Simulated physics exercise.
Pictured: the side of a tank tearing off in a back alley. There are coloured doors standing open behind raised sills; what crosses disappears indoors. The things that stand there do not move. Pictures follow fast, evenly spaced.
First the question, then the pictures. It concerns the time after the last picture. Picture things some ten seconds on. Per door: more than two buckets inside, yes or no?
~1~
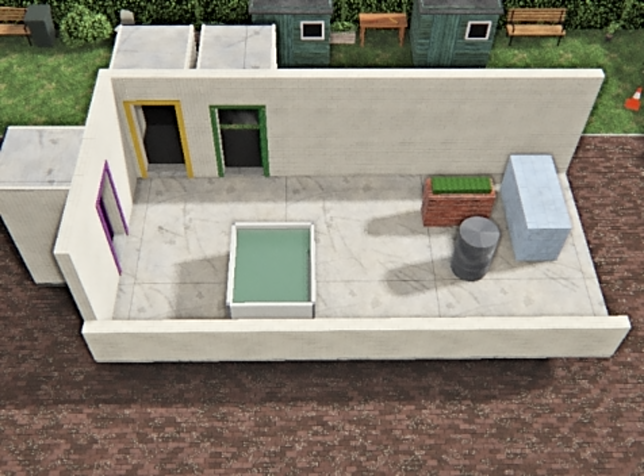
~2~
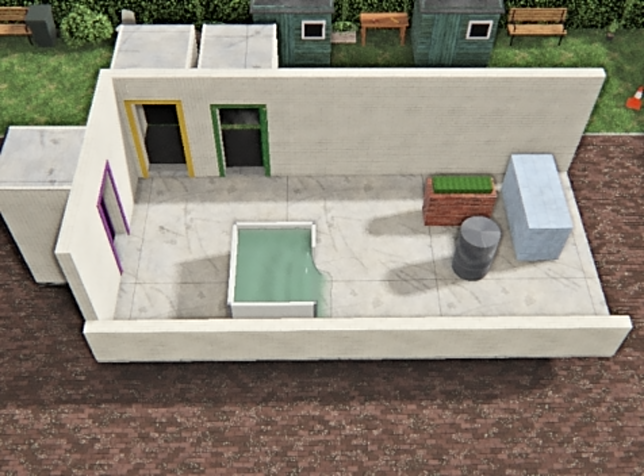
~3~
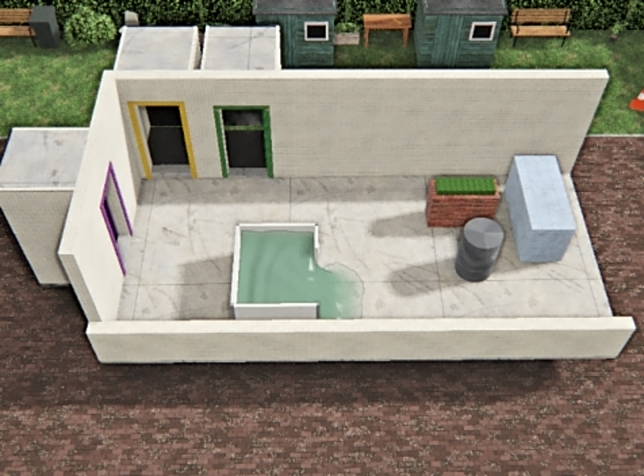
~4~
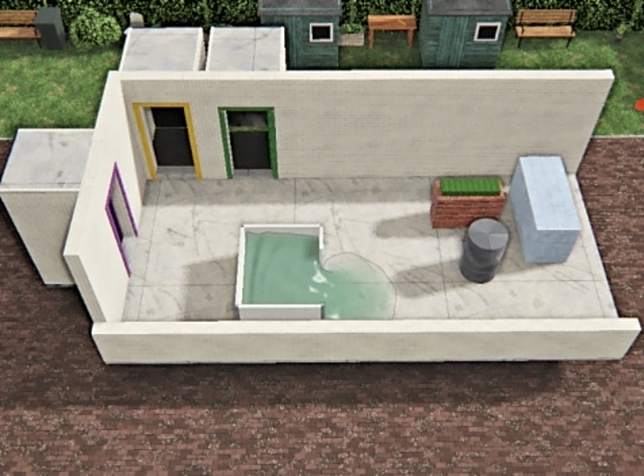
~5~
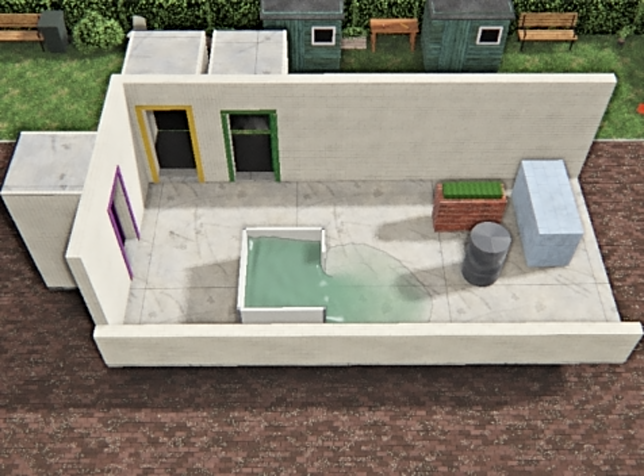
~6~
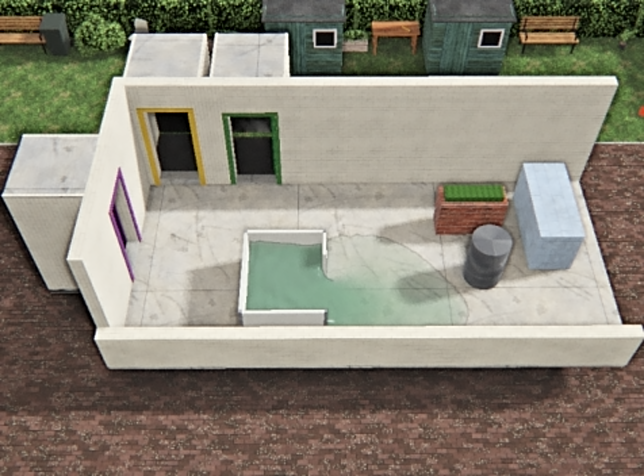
Per door - purple door: No, green door: No, yellow door: No.
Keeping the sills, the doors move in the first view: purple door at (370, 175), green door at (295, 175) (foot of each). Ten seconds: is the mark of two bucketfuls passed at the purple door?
As I see it, the purple door stays within limit.
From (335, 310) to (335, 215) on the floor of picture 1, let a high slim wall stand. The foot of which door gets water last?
My choice is the door marked purple.
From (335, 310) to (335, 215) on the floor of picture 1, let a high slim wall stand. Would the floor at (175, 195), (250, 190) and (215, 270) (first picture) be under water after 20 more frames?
Reading them off in sequence: Swamped, swamped, spared.
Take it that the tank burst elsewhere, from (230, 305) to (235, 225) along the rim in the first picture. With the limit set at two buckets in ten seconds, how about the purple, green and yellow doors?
Well, the purple door gets past it, then the green door gets past it, and the yellow door gets past it.
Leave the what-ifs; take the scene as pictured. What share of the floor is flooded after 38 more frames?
Around 65 percent of it.
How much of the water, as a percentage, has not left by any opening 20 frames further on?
Close to 74 %.
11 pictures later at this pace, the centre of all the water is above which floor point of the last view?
It is near (392, 298).
A moment on, water covers 35 % of the floor; the purple door not reached, the green door not reached, the yellow door not reached.
Next, water covers 40 % of the floor; the purple door not reached, the green door not reached, the yellow door not reached.
Then, water covers 45 % of the floor; the purple door not reached, the green door not reached, the yellow door not reached.
Later, water covers 65 % of the floor; the purple door not reached, the green door wet at the sill, nothing in, the yellow door not reached.
In the end, water covers 85 % of the floor; the purple door wet at the sill, nothing in, the green door wet at the sill, nothing in, the yellow door wet at the sill, nothing in.
